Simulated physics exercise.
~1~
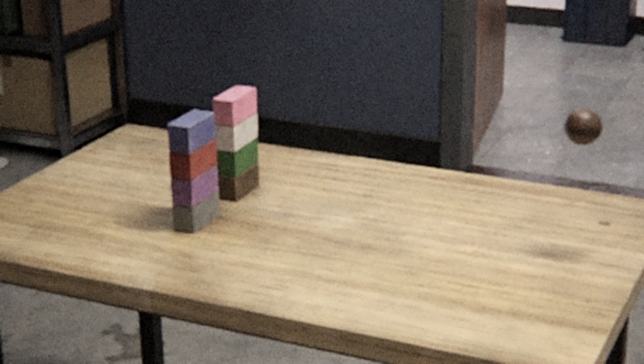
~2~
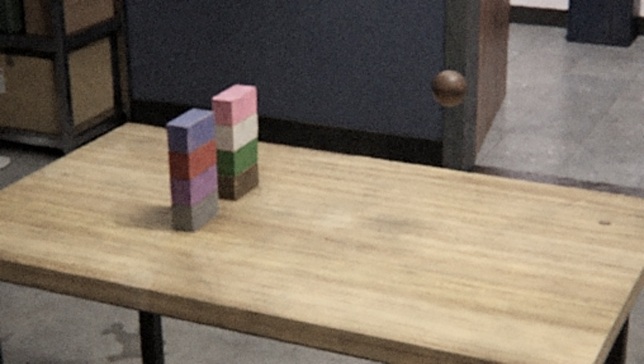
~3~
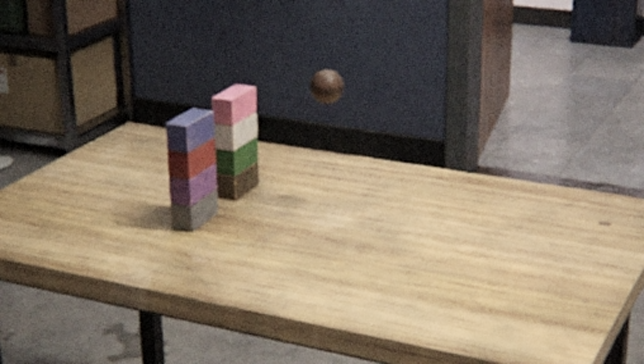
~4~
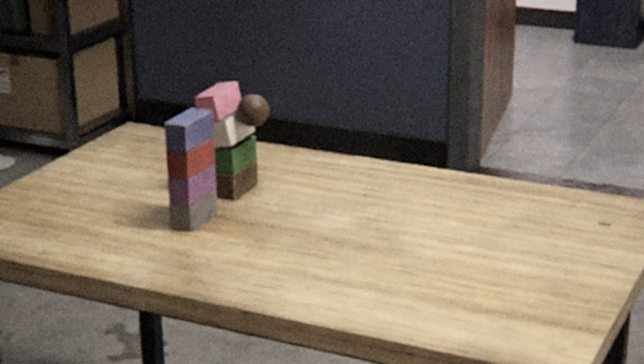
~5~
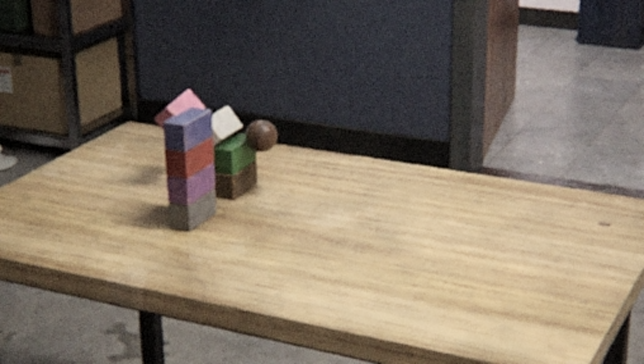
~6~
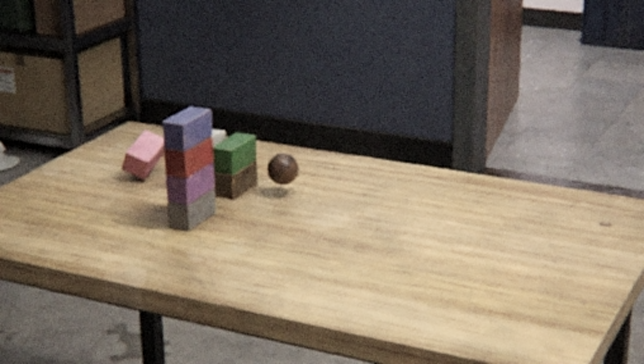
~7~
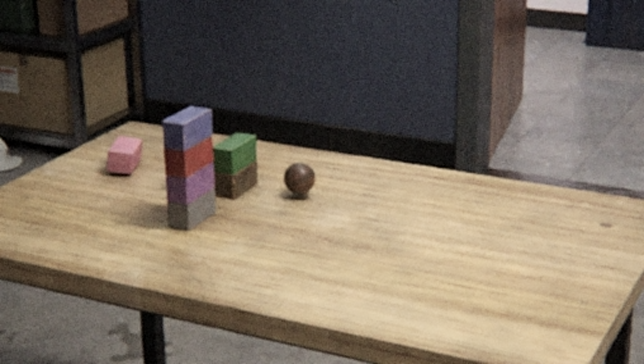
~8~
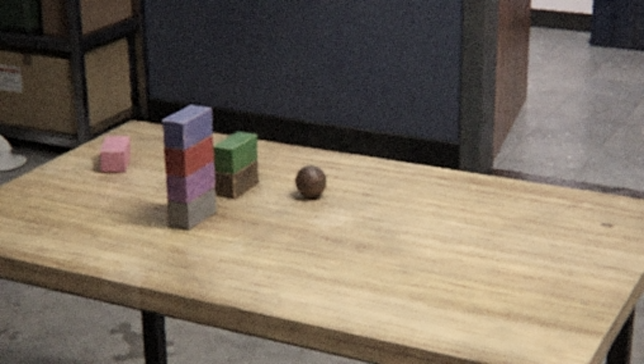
A brown ball flies in from the right above a wooden table in a workshop-like room, seen from slightly above as the view drifts slightly sideways. On the table's left side stand two stacks, one blue, red, purple and grey, the other just behind it, pink, white, green and dark brown. The ball crosses leftward and strikes the upper part of the rear stack. The pink and white blocks tilt and topple leftward, while the ball drops and bounces back right. The pink block settles at the far left, the white one disappears behind the front stack, and the remaining blocks stay standing, with the ball on the table to their right.
